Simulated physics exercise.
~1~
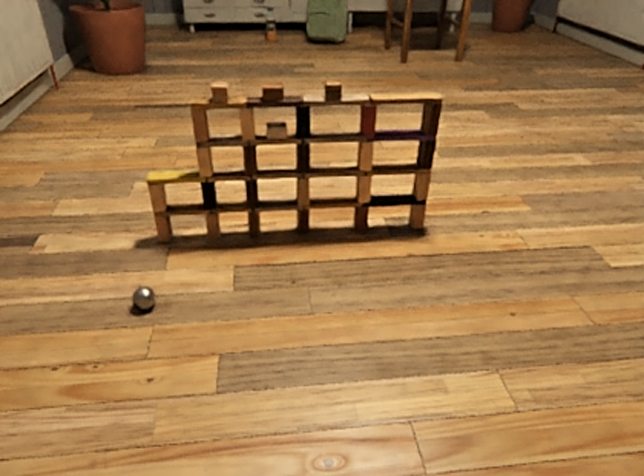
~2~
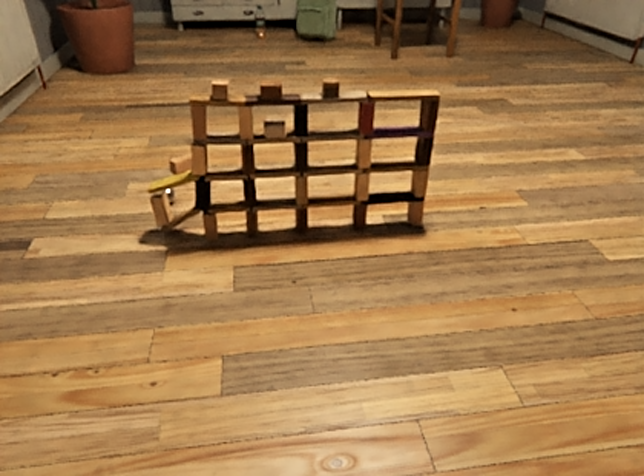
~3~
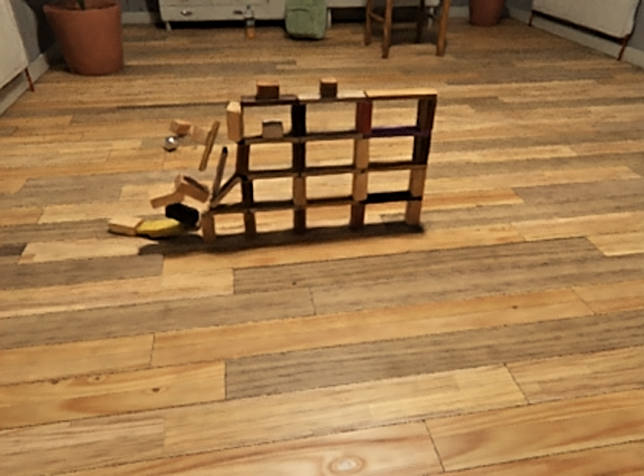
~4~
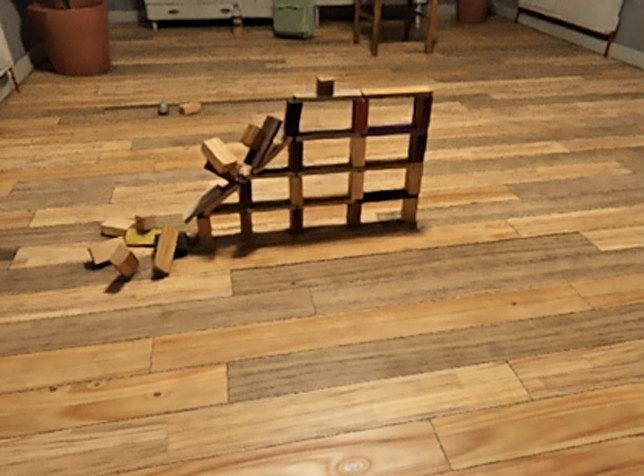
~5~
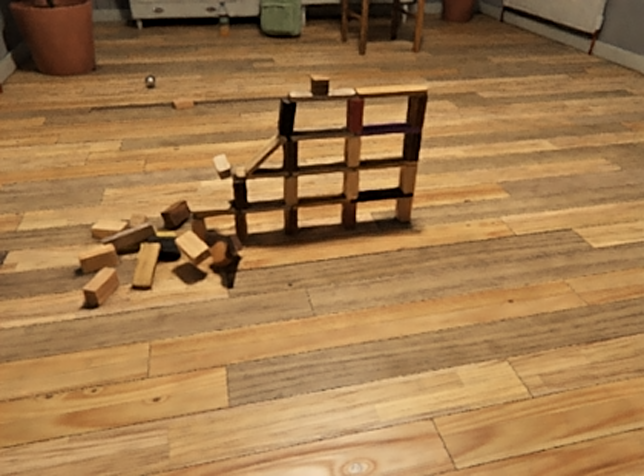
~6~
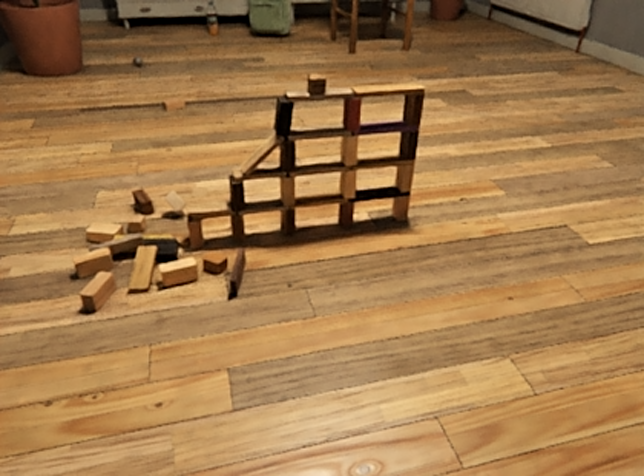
At the start, a steel ball sits in front of the left end of a loose wooden framework of small blocks and planks, standing on a plank floor. The ball rolls away from the viewer into the lower left corner, and the yellow plank there tilts. The left columns then give way, blocks flying and tumbling as the ball passes beyond. More of the upper left side leans and drops into a scattered heap on the floor. The ball rolls off toward the back of the room, while the right part, with its purple plank and red post, stays standing.
